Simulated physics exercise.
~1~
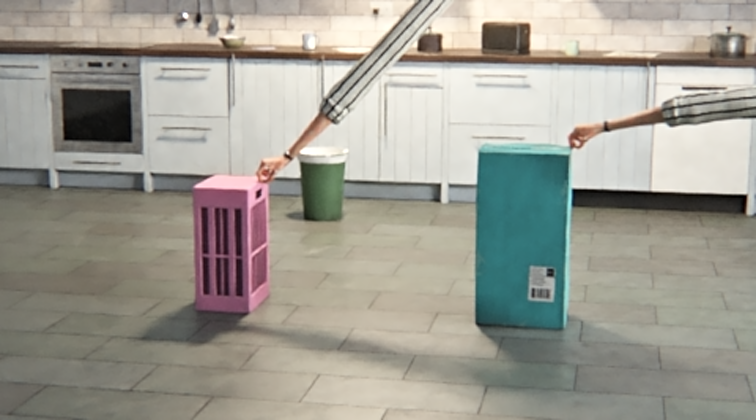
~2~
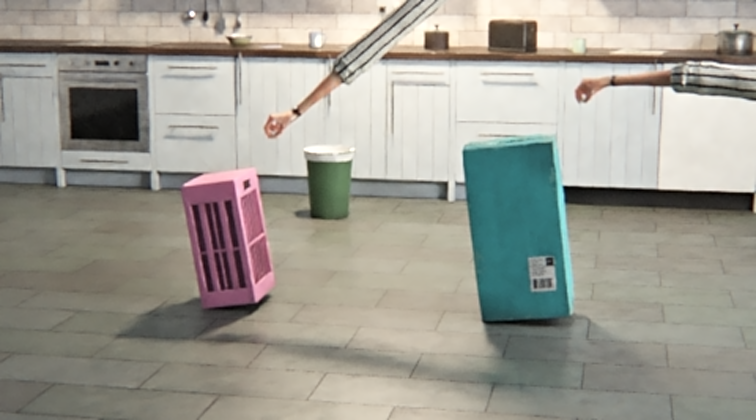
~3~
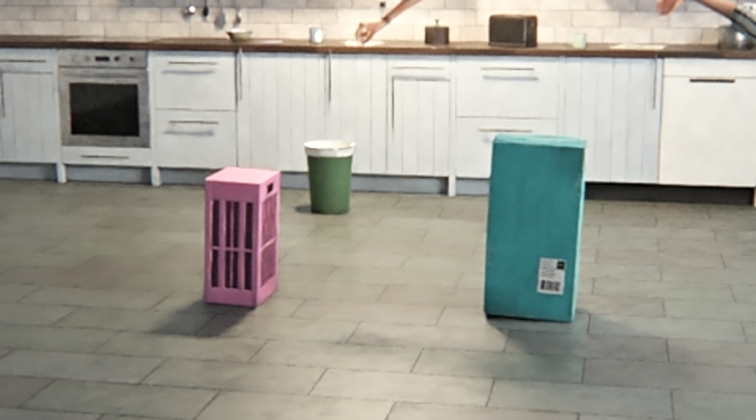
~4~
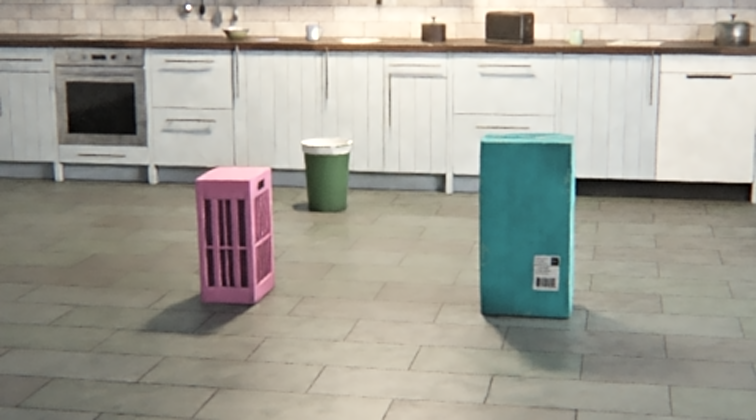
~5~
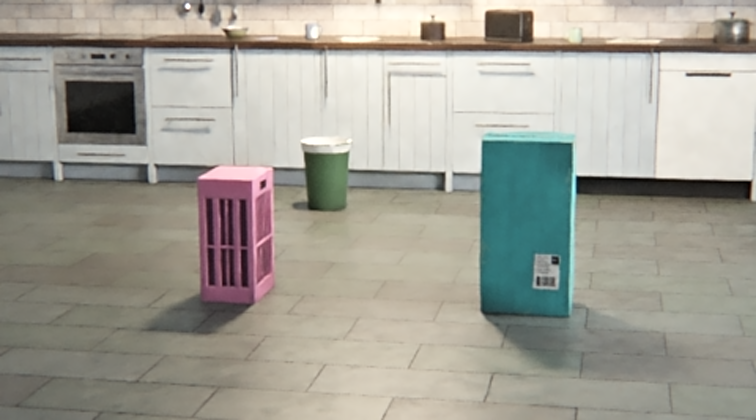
A kitchen with white cabinets and a grey tiled floor is seen from across the room by a slightly swaying camera. A pink slatted crate stands on the left and a taller turquoise box on the right, with a green bin behind them and a striped-sleeved arm reaching to the top of each. The hands let go and draw back as the crate and the box tip slightly to the left. Both rock back toward upright while the arms withdraw out of view. In the end the pink crate and the turquoise box each stand still and upright on the floor.
